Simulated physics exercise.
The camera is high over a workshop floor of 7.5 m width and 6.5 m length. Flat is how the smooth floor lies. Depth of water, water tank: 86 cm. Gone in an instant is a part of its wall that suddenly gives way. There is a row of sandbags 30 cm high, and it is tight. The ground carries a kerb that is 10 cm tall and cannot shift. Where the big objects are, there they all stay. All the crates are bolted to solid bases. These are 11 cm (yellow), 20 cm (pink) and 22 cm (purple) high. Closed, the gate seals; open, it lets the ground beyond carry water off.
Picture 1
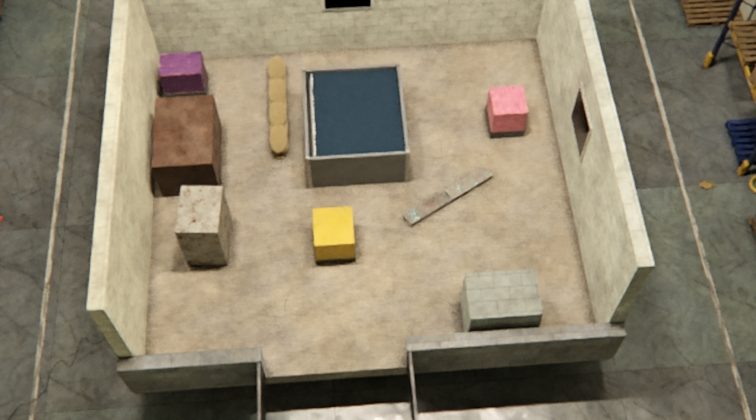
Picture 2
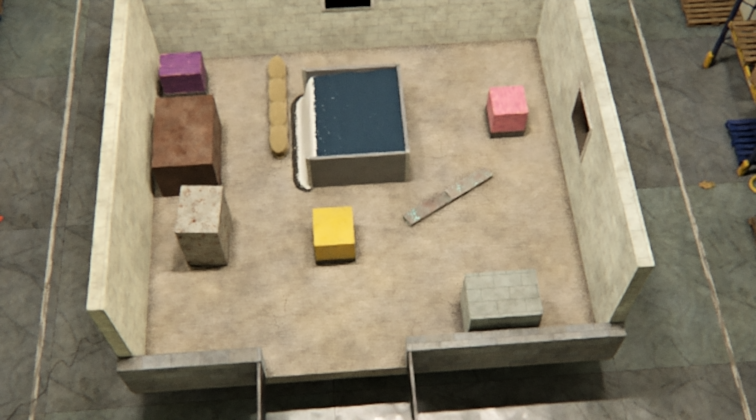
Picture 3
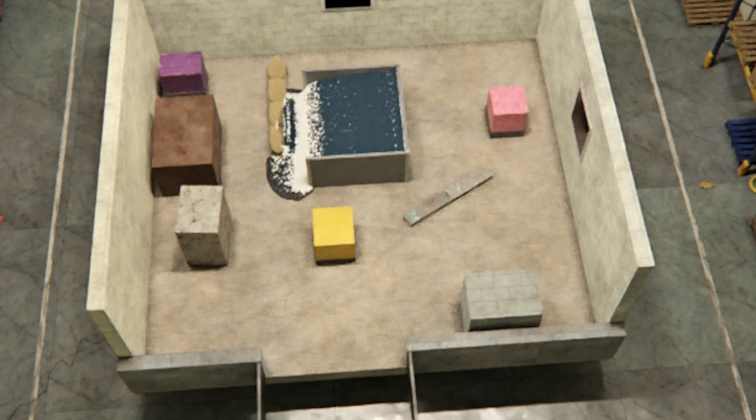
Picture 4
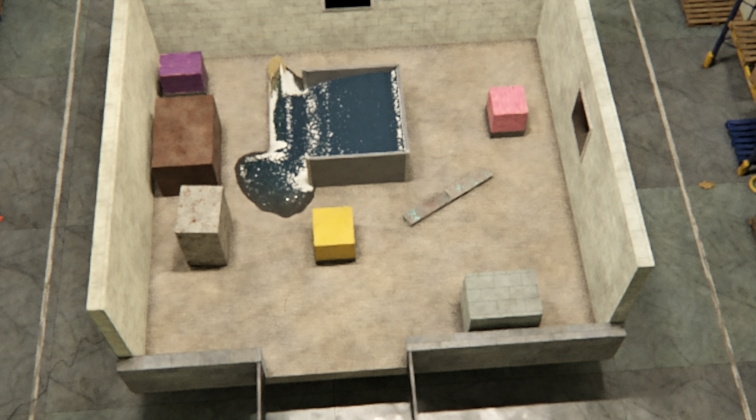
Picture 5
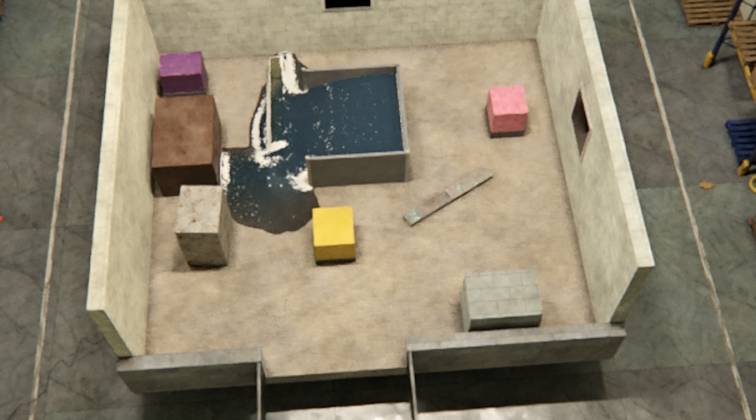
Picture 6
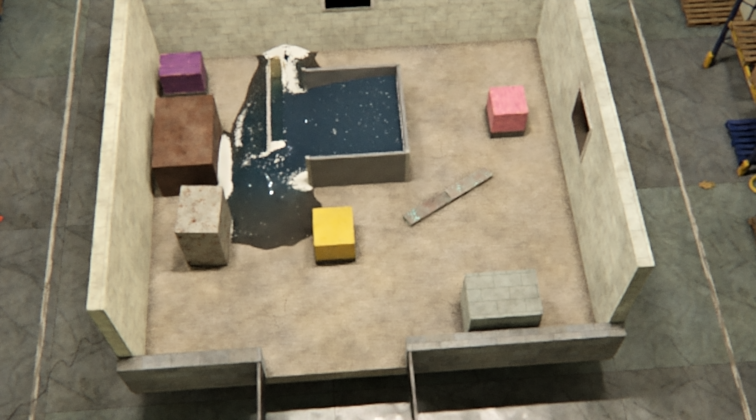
A big tank of dark water lost its left side, and the water gushed out over the row of sandbags, then spread across the floor around the brown and grey blocks toward the yellow one.
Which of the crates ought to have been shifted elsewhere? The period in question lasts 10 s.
The yellow crate was fine where it was; the pink crate was fine where it was; the purple crate needed moving.
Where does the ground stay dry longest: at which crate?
It is the pink one.
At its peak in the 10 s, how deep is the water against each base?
Yellow 5, pink 9, purple 26, all in cm.
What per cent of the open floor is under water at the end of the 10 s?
About 90 per cent.
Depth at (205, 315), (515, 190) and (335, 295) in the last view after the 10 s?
About 7, 3 and 3 cm respectively.
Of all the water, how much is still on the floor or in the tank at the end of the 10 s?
Close to 80 in a hundred remains.
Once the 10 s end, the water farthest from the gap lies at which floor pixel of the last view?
Location: Approx. (590, 340) in the last view.
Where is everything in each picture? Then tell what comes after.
The first frame shows still water, 86 cm deep, in the water tank at (354, 113).
In the second frame, water pours out at (310, 134) and has run 1.1 m, to (305, 97); deepest outside 17 cm, 86 cm at the water tank's back.
In the third frame, water pours out at (310, 135) and has run 1.3 m, to (286, 94); deepest outside 42 cm, 82 cm at the water tank's back.
In the fourth frame, water pours out at (310, 136) and has run 1.8 m, to (286, 72); deepest outside 50 cm, 74 cm at the water tank's back.
In the fifth frame, water pours out at (310, 136) and has run 2.2 m, to (279, 55); deepest outside 51 cm, 73 cm at the water tank's back.
In the sixth frame, the front is at (197, 214), 2.5 m from the gap at (310, 136); 5.6 m2 of floor is under water; 67 cm left at the back of the water tank.
A moment later water covers 25 % of the floor and is deepest (50 cm) near (291, 136); yellow plinth reached, pink plinth not reached, purple plinth reached.
Soon after water covers 45 % of the floor and is deepest (34 cm) near (158, 137); yellow plinth reached, pink plinth not reached, purple plinth reached.
Next water covers 55 % of the floor and is deepest (28 cm) near (216, 59); yellow plinth reached, pink plinth reached, purple plinth reached.
Later on water covers 70 % of the floor and is deepest (19 cm) near (158, 137); yellow plinth reached, pink plinth reached, purple plinth reached.
At the end water covers 90 % of the floor and is deepest (10 cm) near (275, 284); highest at the yellow plinth 5 cm, highest at the pink plinth 9 cm, highest at the purple plinth 26 cm.
